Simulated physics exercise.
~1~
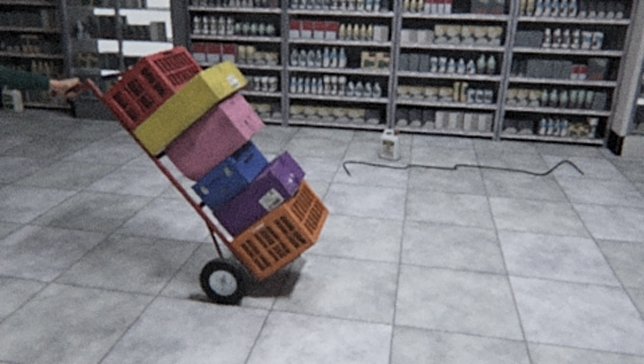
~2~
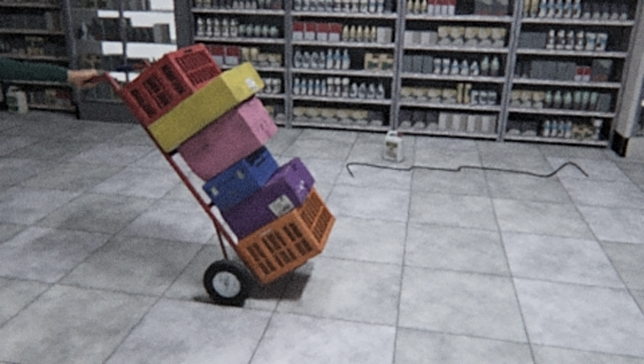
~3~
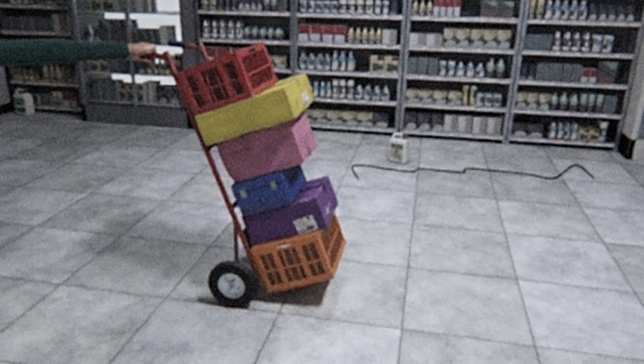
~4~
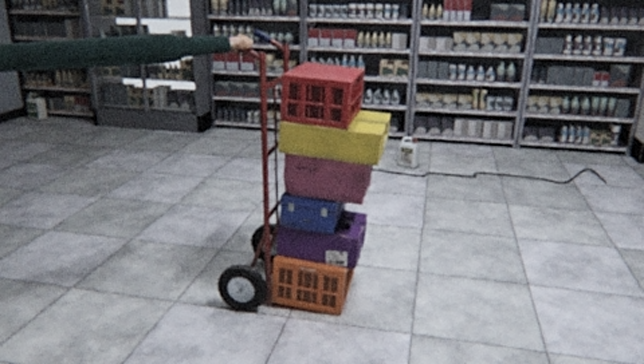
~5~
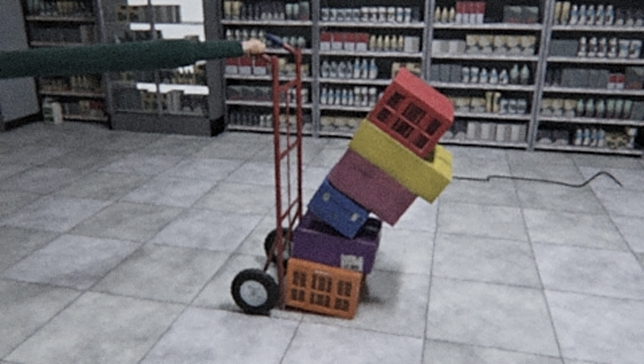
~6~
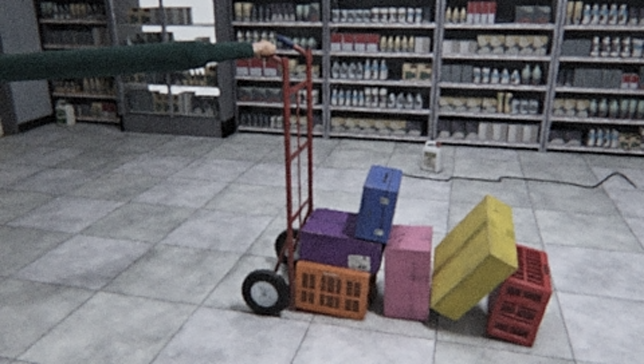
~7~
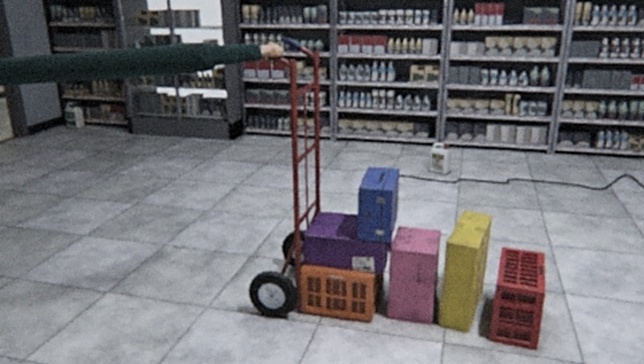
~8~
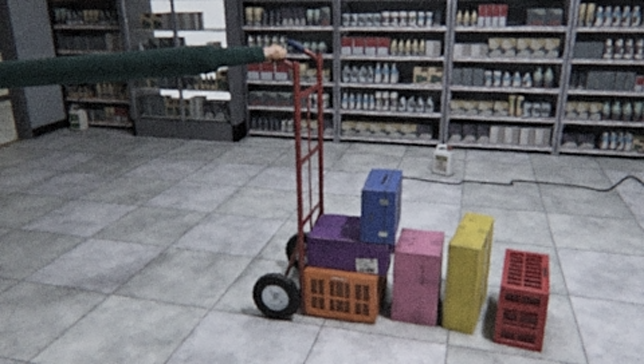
A red hand truck, tilted back to the left and held by a green-sleeved arm, carries a leaning stack of colourful crates and boxes across from shelves of bottles. The arm swings it upright with growing speed, and the truck stops abruptly. The upper part of the stack keeps going, leaning out to the right, and the red crate, yellow parcel and pink box topple onto the tiled floor. The blue toolbox tips onto its side atop the purple parcel. At the end, the three fallen pieces stand in a row beside the orange crate, while the hand still grips the upright truck.
